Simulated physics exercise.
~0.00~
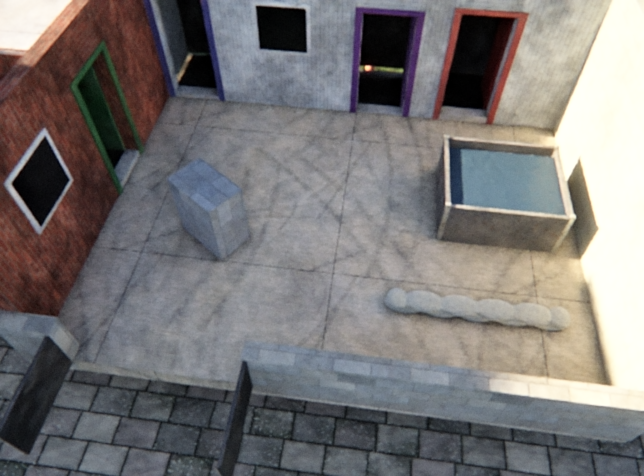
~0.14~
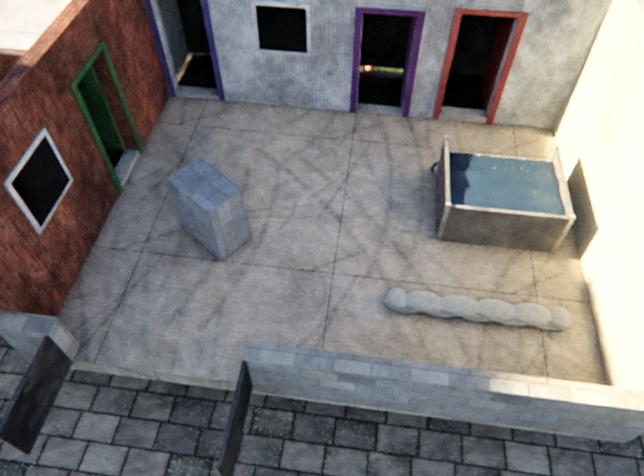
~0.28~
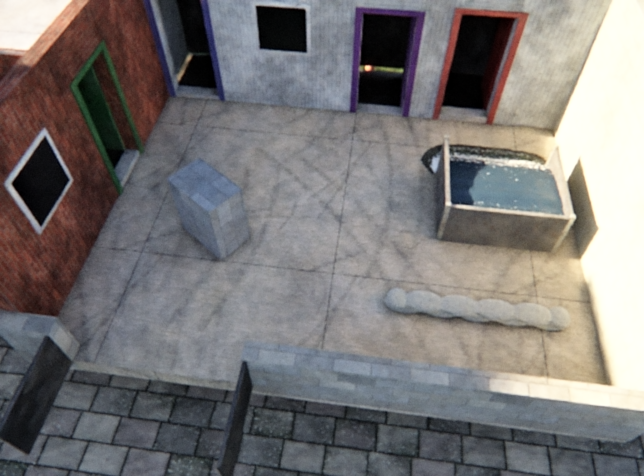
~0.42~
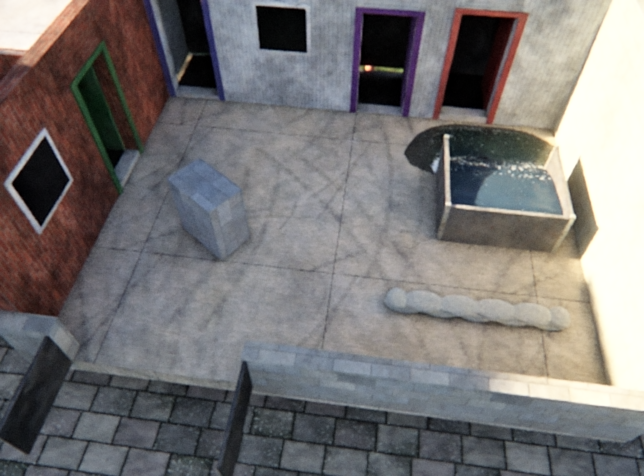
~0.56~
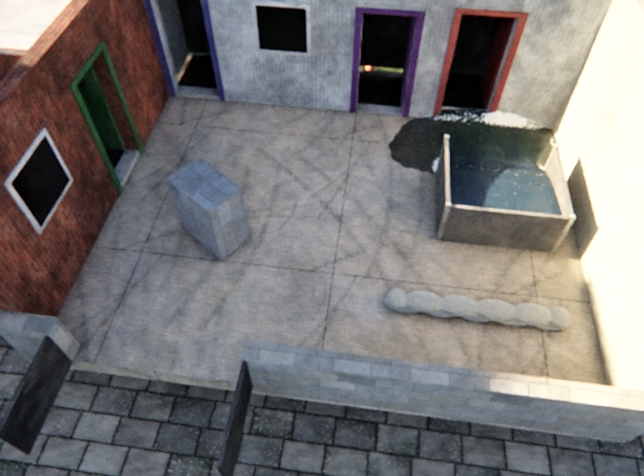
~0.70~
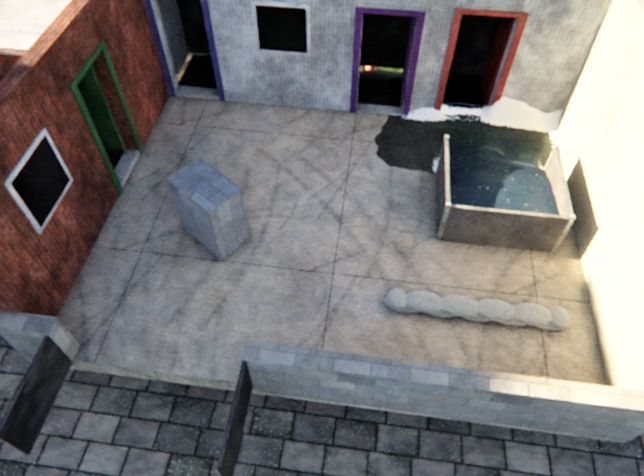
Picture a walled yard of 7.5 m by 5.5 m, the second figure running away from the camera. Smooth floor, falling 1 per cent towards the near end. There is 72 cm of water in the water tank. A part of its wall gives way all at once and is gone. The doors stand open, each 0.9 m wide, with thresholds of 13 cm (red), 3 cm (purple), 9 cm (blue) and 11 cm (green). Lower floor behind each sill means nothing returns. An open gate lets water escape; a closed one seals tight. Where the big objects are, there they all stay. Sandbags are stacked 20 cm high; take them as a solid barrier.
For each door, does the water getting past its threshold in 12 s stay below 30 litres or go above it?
In the end red door: Over; purple door: Over; blue door: Not over; green door: Not over.
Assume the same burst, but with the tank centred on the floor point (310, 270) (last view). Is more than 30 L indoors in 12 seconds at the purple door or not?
So then, purple goes beyond.
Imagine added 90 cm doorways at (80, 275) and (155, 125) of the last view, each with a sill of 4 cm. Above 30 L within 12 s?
Order as listed: Respected and surpassed.
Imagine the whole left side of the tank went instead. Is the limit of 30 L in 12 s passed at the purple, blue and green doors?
Purple: Within the limit; blue: Exceeding the limit; green: Exceeding the limit.
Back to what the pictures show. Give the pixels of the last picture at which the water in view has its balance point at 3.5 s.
About (431, 172).
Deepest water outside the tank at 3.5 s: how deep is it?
Up to near 23 cm.
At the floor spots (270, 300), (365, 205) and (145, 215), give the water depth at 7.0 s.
Roughly 2, 1, 6 cm.
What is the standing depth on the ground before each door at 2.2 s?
In centimetres, the red door has 28, the purple door 9, the blue door 0 and the green door 0.
After 1.4 s water covers 15 % of the floor and is deepest (48 cm) near (545, 129); red door 39 cm at the sill, 147 L in, purple door 10 cm at the sill, 5 L in, blue door not reached, green door not reached.
After 2.2 s water covers 20 % of the floor and is deepest (28 cm) near (450, 121); red door 28 cm at the sill, 262 L in, purple door 9 cm at the sill, 24 L in, blue door not reached, green door not reached.
After 3.5 s water covers 45 % of the floor and is deepest (23 cm) near (601, 411); red door 13 cm at the sill, 303 L in, purple door 7 cm at the sill, 45 L in, blue door 2 cm at the sill, 0 L in, green door not reached.
After 7.0 s water covers 80 % of the floor and is deepest (13 cm) near (545, 129); red door 8 cm at the sill, 304 L in, purple door 5 cm at the sill, 57 L in, blue door 6 cm at the sill, 0 L in, green door 8 cm at the sill, 0 L in.
After 12.0 s water covers 85 % of the floor and is deepest (7 cm) near (47, 340); red door 3 cm at the sill, 304 L in, purple door 2 cm at the sill, 60 L in, blue door 3 cm at the sill, 0 L in, green door 4 cm at the sill, 0 L in.
